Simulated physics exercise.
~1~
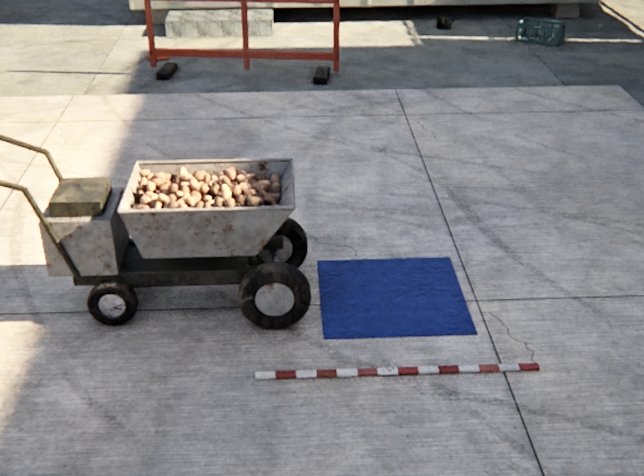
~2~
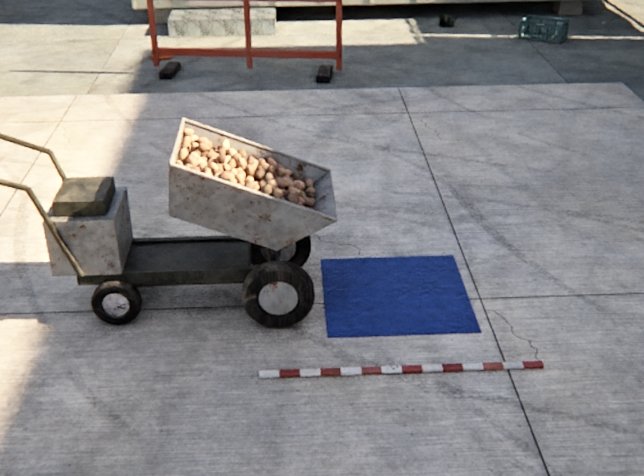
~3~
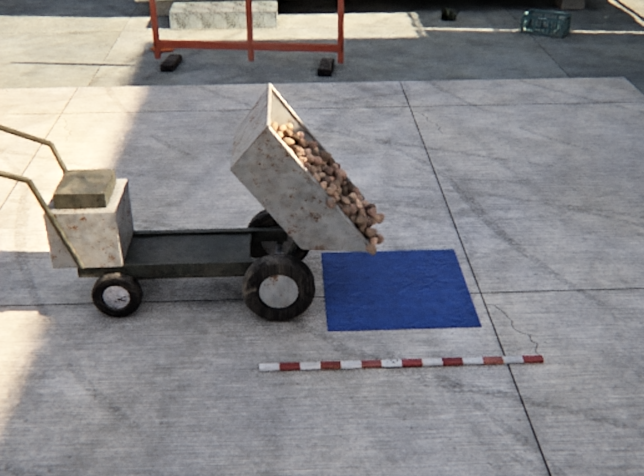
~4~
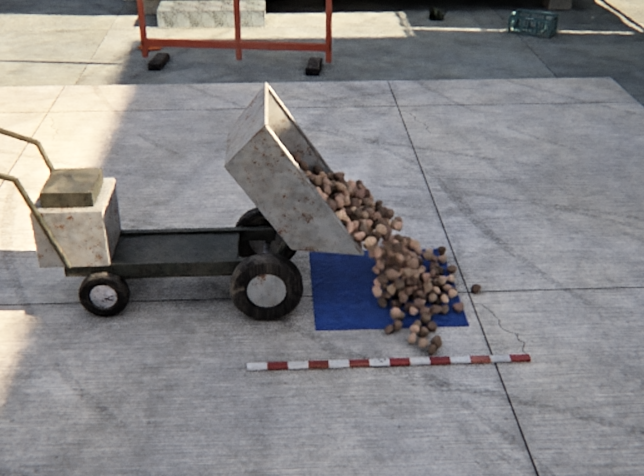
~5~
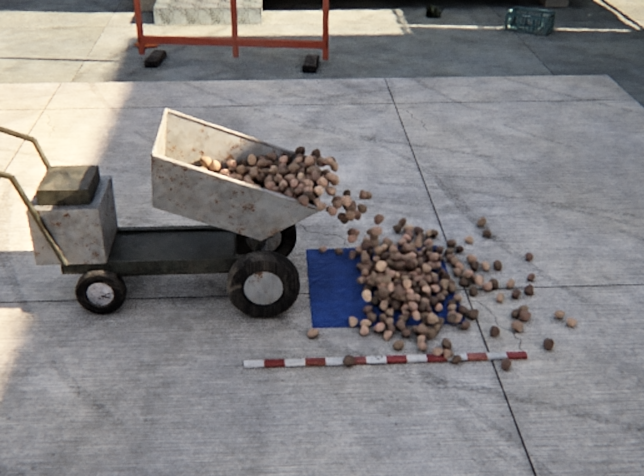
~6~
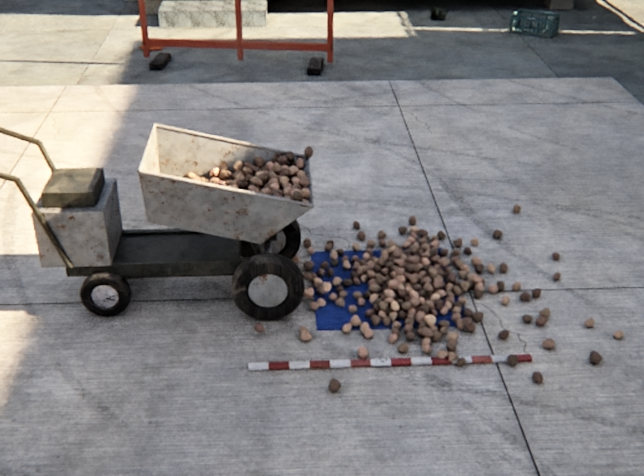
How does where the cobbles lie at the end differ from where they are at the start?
At the start the cobbles are all together in the barrow's skip at the left. By the end many remain in the skip, while the rest lie lower and to the right, heaped on the blue sheet and scattered on the concrete around it.
